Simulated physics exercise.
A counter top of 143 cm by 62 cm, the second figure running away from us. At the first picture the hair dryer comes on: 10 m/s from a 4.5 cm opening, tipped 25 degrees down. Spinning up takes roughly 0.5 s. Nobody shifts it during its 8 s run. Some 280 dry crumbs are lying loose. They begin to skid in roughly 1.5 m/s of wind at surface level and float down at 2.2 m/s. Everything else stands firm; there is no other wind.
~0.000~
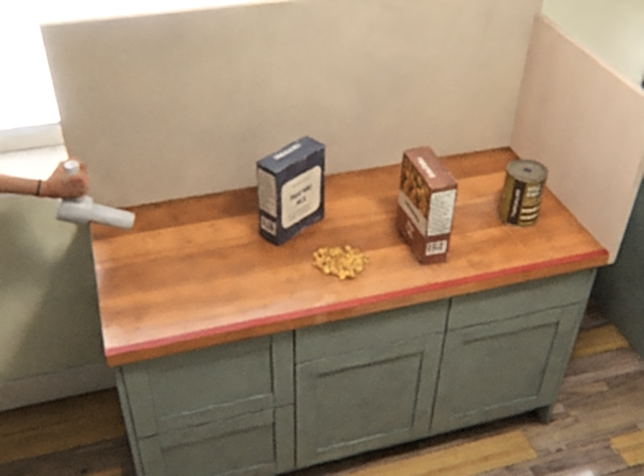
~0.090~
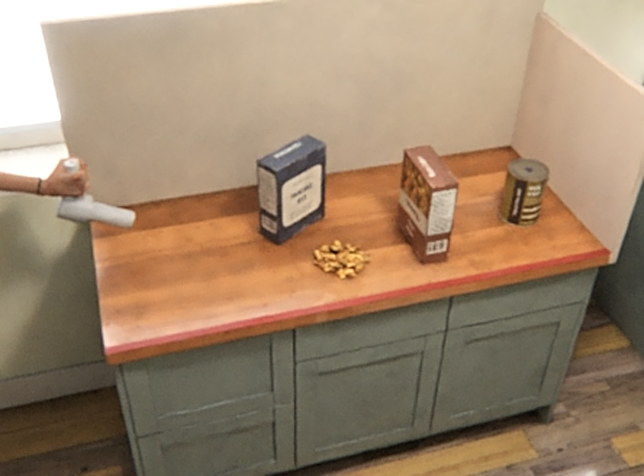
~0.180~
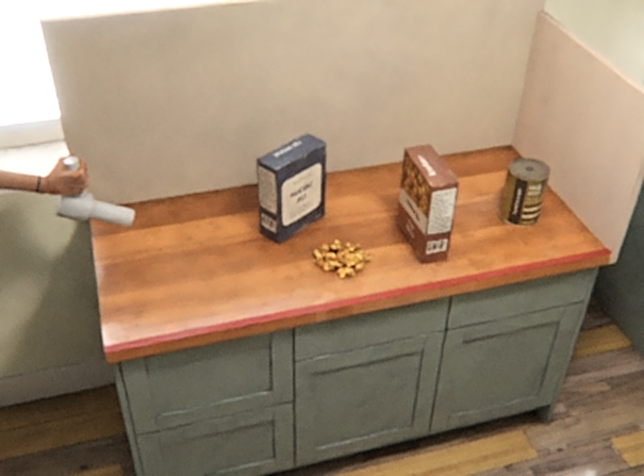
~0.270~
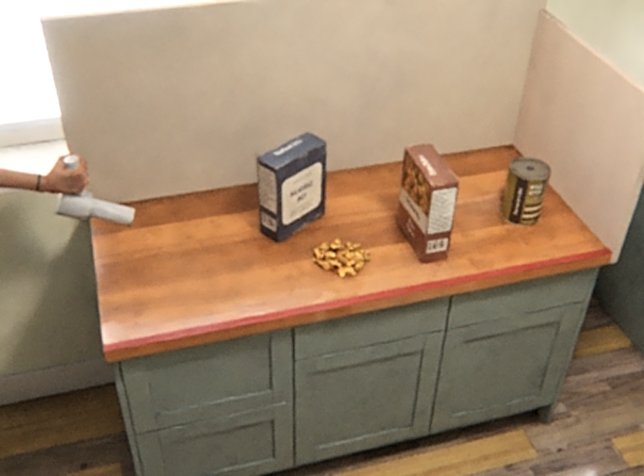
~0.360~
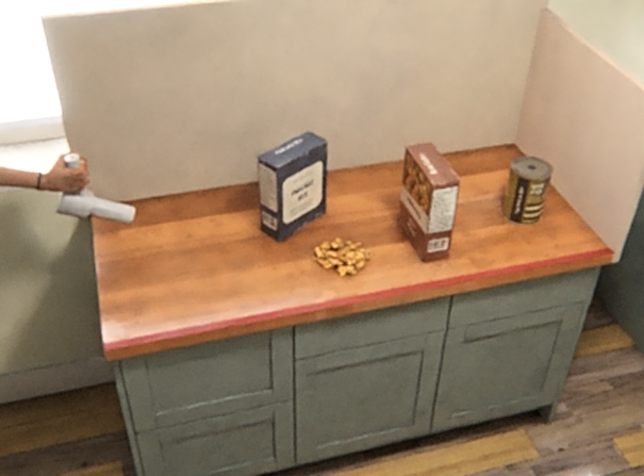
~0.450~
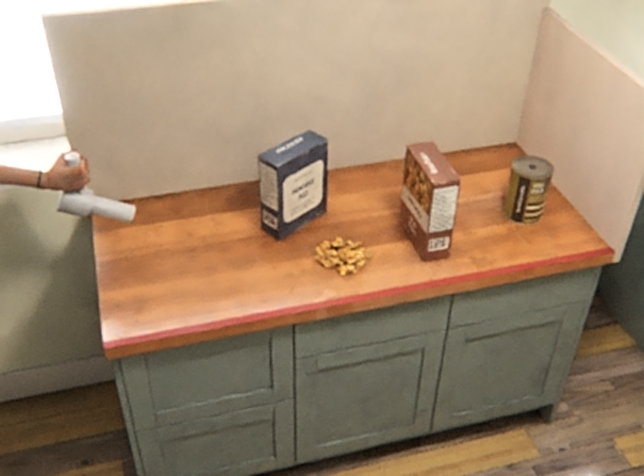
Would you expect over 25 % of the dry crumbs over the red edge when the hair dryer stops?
More than a quarter over the red edge: Yes.
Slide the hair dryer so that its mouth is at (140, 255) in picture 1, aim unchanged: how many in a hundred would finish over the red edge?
It would be near 60 %.
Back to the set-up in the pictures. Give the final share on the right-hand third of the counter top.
Near 4 %.
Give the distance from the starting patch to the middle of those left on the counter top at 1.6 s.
Roughly 5 cm.
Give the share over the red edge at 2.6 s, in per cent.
Near 60 %.
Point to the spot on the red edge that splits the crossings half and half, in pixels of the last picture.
Around (460, 282).
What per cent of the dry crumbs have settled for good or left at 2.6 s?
Some 60 per cent.
After 1.6 s the count stands so, 49 % are over the red edge; the middle of those still in play is near (365, 250).
After 2.6 s the count stands so, 56 % are over the red edge; the middle of those still in play is near (359, 250).
After 4.4 s the count stands so, 56 % are over the red edge; the middle of those still in play is near (359, 250).
After 8.0 s, at the end, 58 % are over the red edge; the middle of those still in play is near (359, 251).
